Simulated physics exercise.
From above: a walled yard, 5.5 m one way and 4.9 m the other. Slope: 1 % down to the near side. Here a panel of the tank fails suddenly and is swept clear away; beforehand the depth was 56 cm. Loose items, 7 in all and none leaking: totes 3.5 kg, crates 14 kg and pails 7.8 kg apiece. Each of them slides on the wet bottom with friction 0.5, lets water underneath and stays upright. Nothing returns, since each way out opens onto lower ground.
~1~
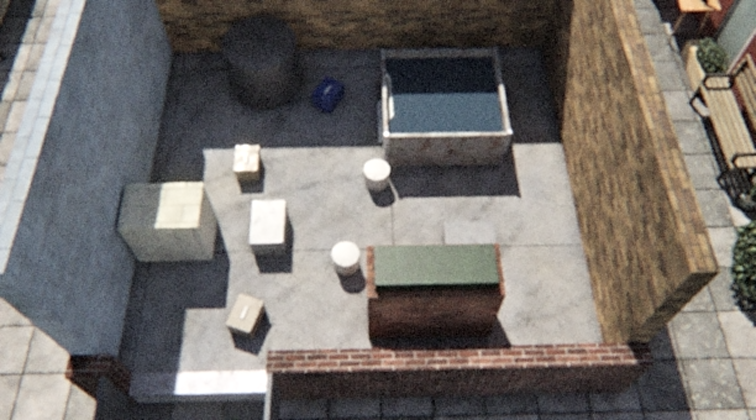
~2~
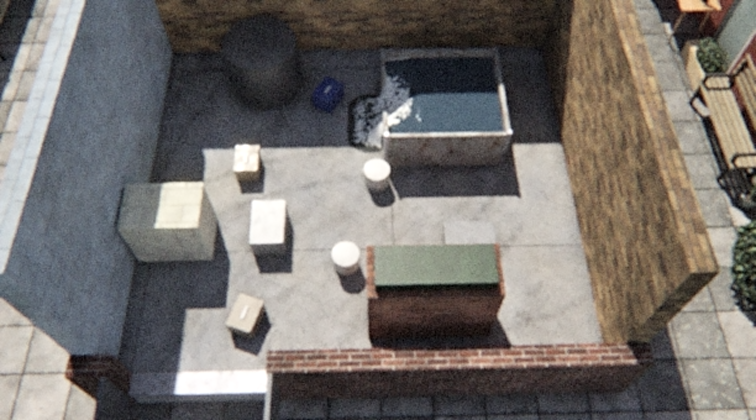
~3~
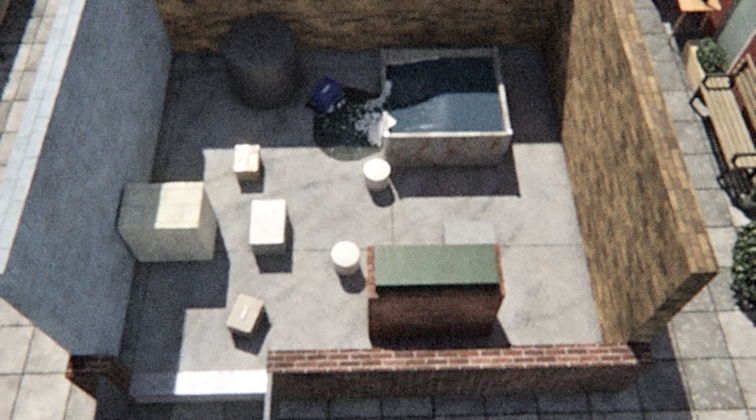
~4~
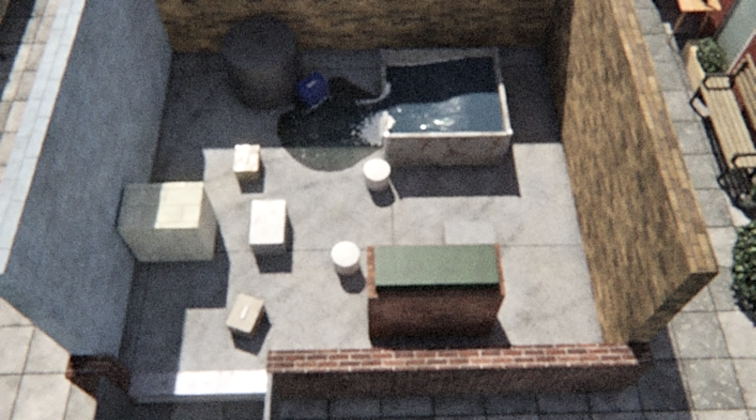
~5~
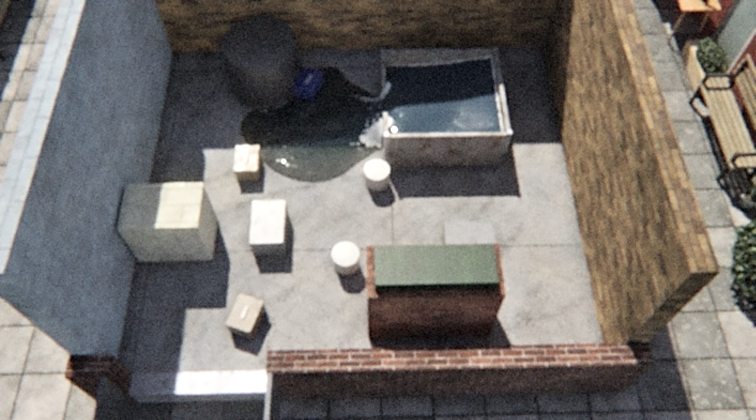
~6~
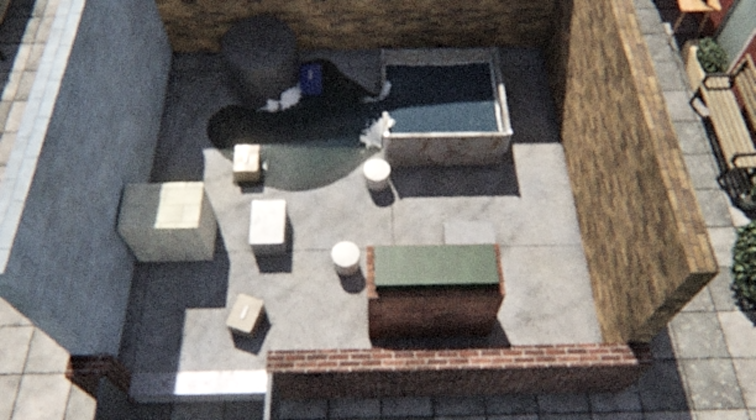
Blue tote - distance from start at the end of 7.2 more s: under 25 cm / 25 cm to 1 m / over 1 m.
The move is large.
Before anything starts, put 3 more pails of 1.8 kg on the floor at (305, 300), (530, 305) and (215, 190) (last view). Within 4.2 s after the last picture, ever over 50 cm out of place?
First beyond, then within, then beyond.
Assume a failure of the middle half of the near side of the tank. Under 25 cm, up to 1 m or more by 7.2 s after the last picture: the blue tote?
In that scenario the blue tote would have stayed in place.
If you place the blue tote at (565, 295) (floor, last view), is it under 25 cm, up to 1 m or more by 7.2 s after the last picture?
What happens is that it keeps still.
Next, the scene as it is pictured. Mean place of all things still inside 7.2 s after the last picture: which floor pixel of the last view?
I'd put it close to (394, 244) in the last view.
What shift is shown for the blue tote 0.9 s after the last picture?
I'd put it at around 80 cm.
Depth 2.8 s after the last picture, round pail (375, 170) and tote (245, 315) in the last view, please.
I'd estimate 0 cm for the first and 3 cm for the second.
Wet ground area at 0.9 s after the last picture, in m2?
I'd estimate close to 9.5 m2.
Then, 0.9 s after the last picture the blue tote is near (334, 47), 0.8 m from its start, afloat; 0 of 7 are out; 2 afloat.
Then, 2.8 s after the last picture the blue tote is near (397, 61), 1.1 m from its start, aground; 0 of 7 are out; 1 afloat.
Then, 4.8 s after the last picture the blue tote is near (493, 52), 2.5 m from its start, afloat; 0 of 7 are out; 2 afloat.
Then, 7.2 s after the last picture the blue tote is near (539, 102), 2.9 m from its start, aground; 0 of 7 are out; 1 afloat.
